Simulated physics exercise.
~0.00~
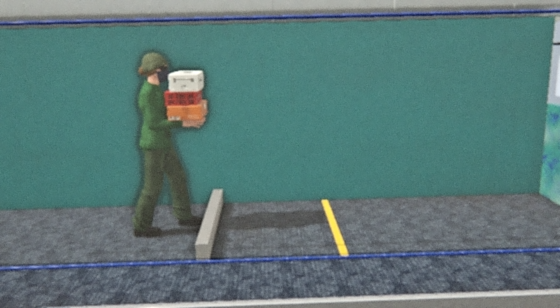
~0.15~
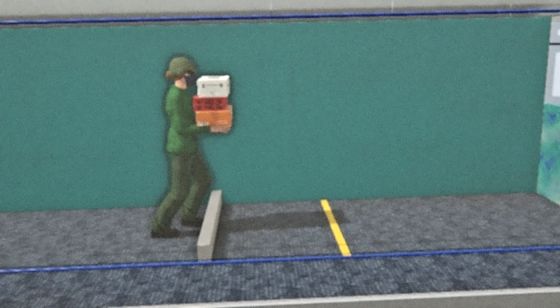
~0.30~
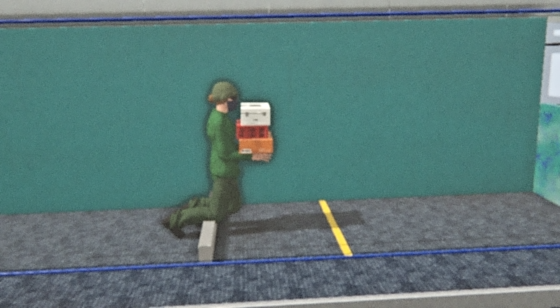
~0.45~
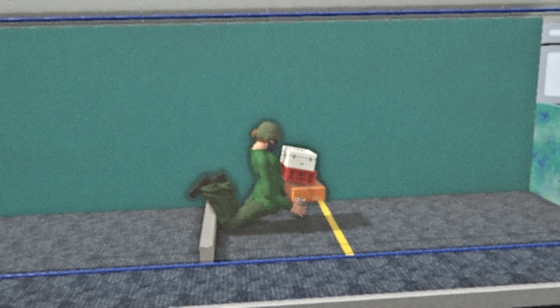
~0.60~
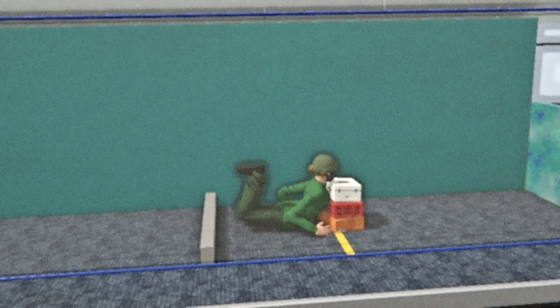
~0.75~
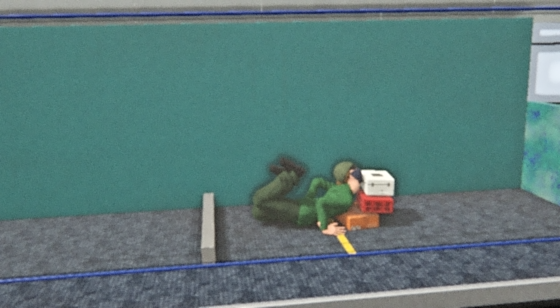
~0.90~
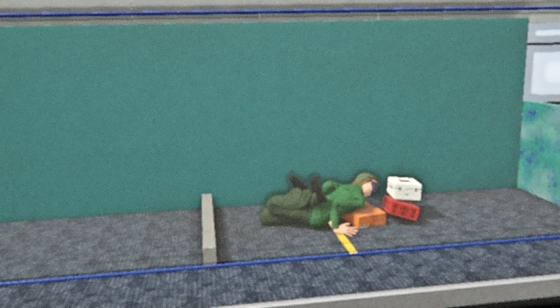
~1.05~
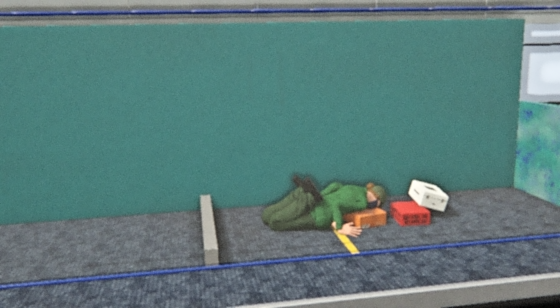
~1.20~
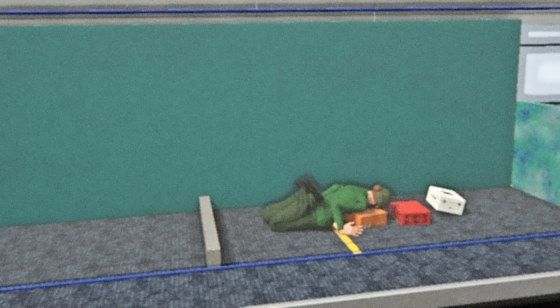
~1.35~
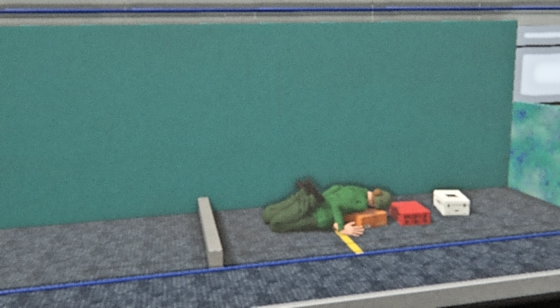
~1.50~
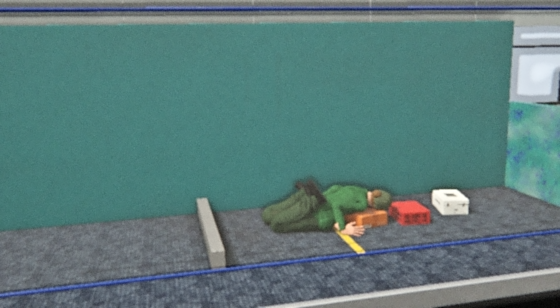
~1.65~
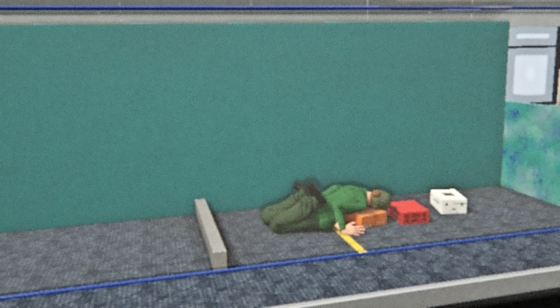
On a grey carpeted floor before a green wall, a courier in green carrying three stacked boxes toppled forward over a low rail and ended lying curled across the yellow line, with the orange, red and white boxes spilled in a row to the right.
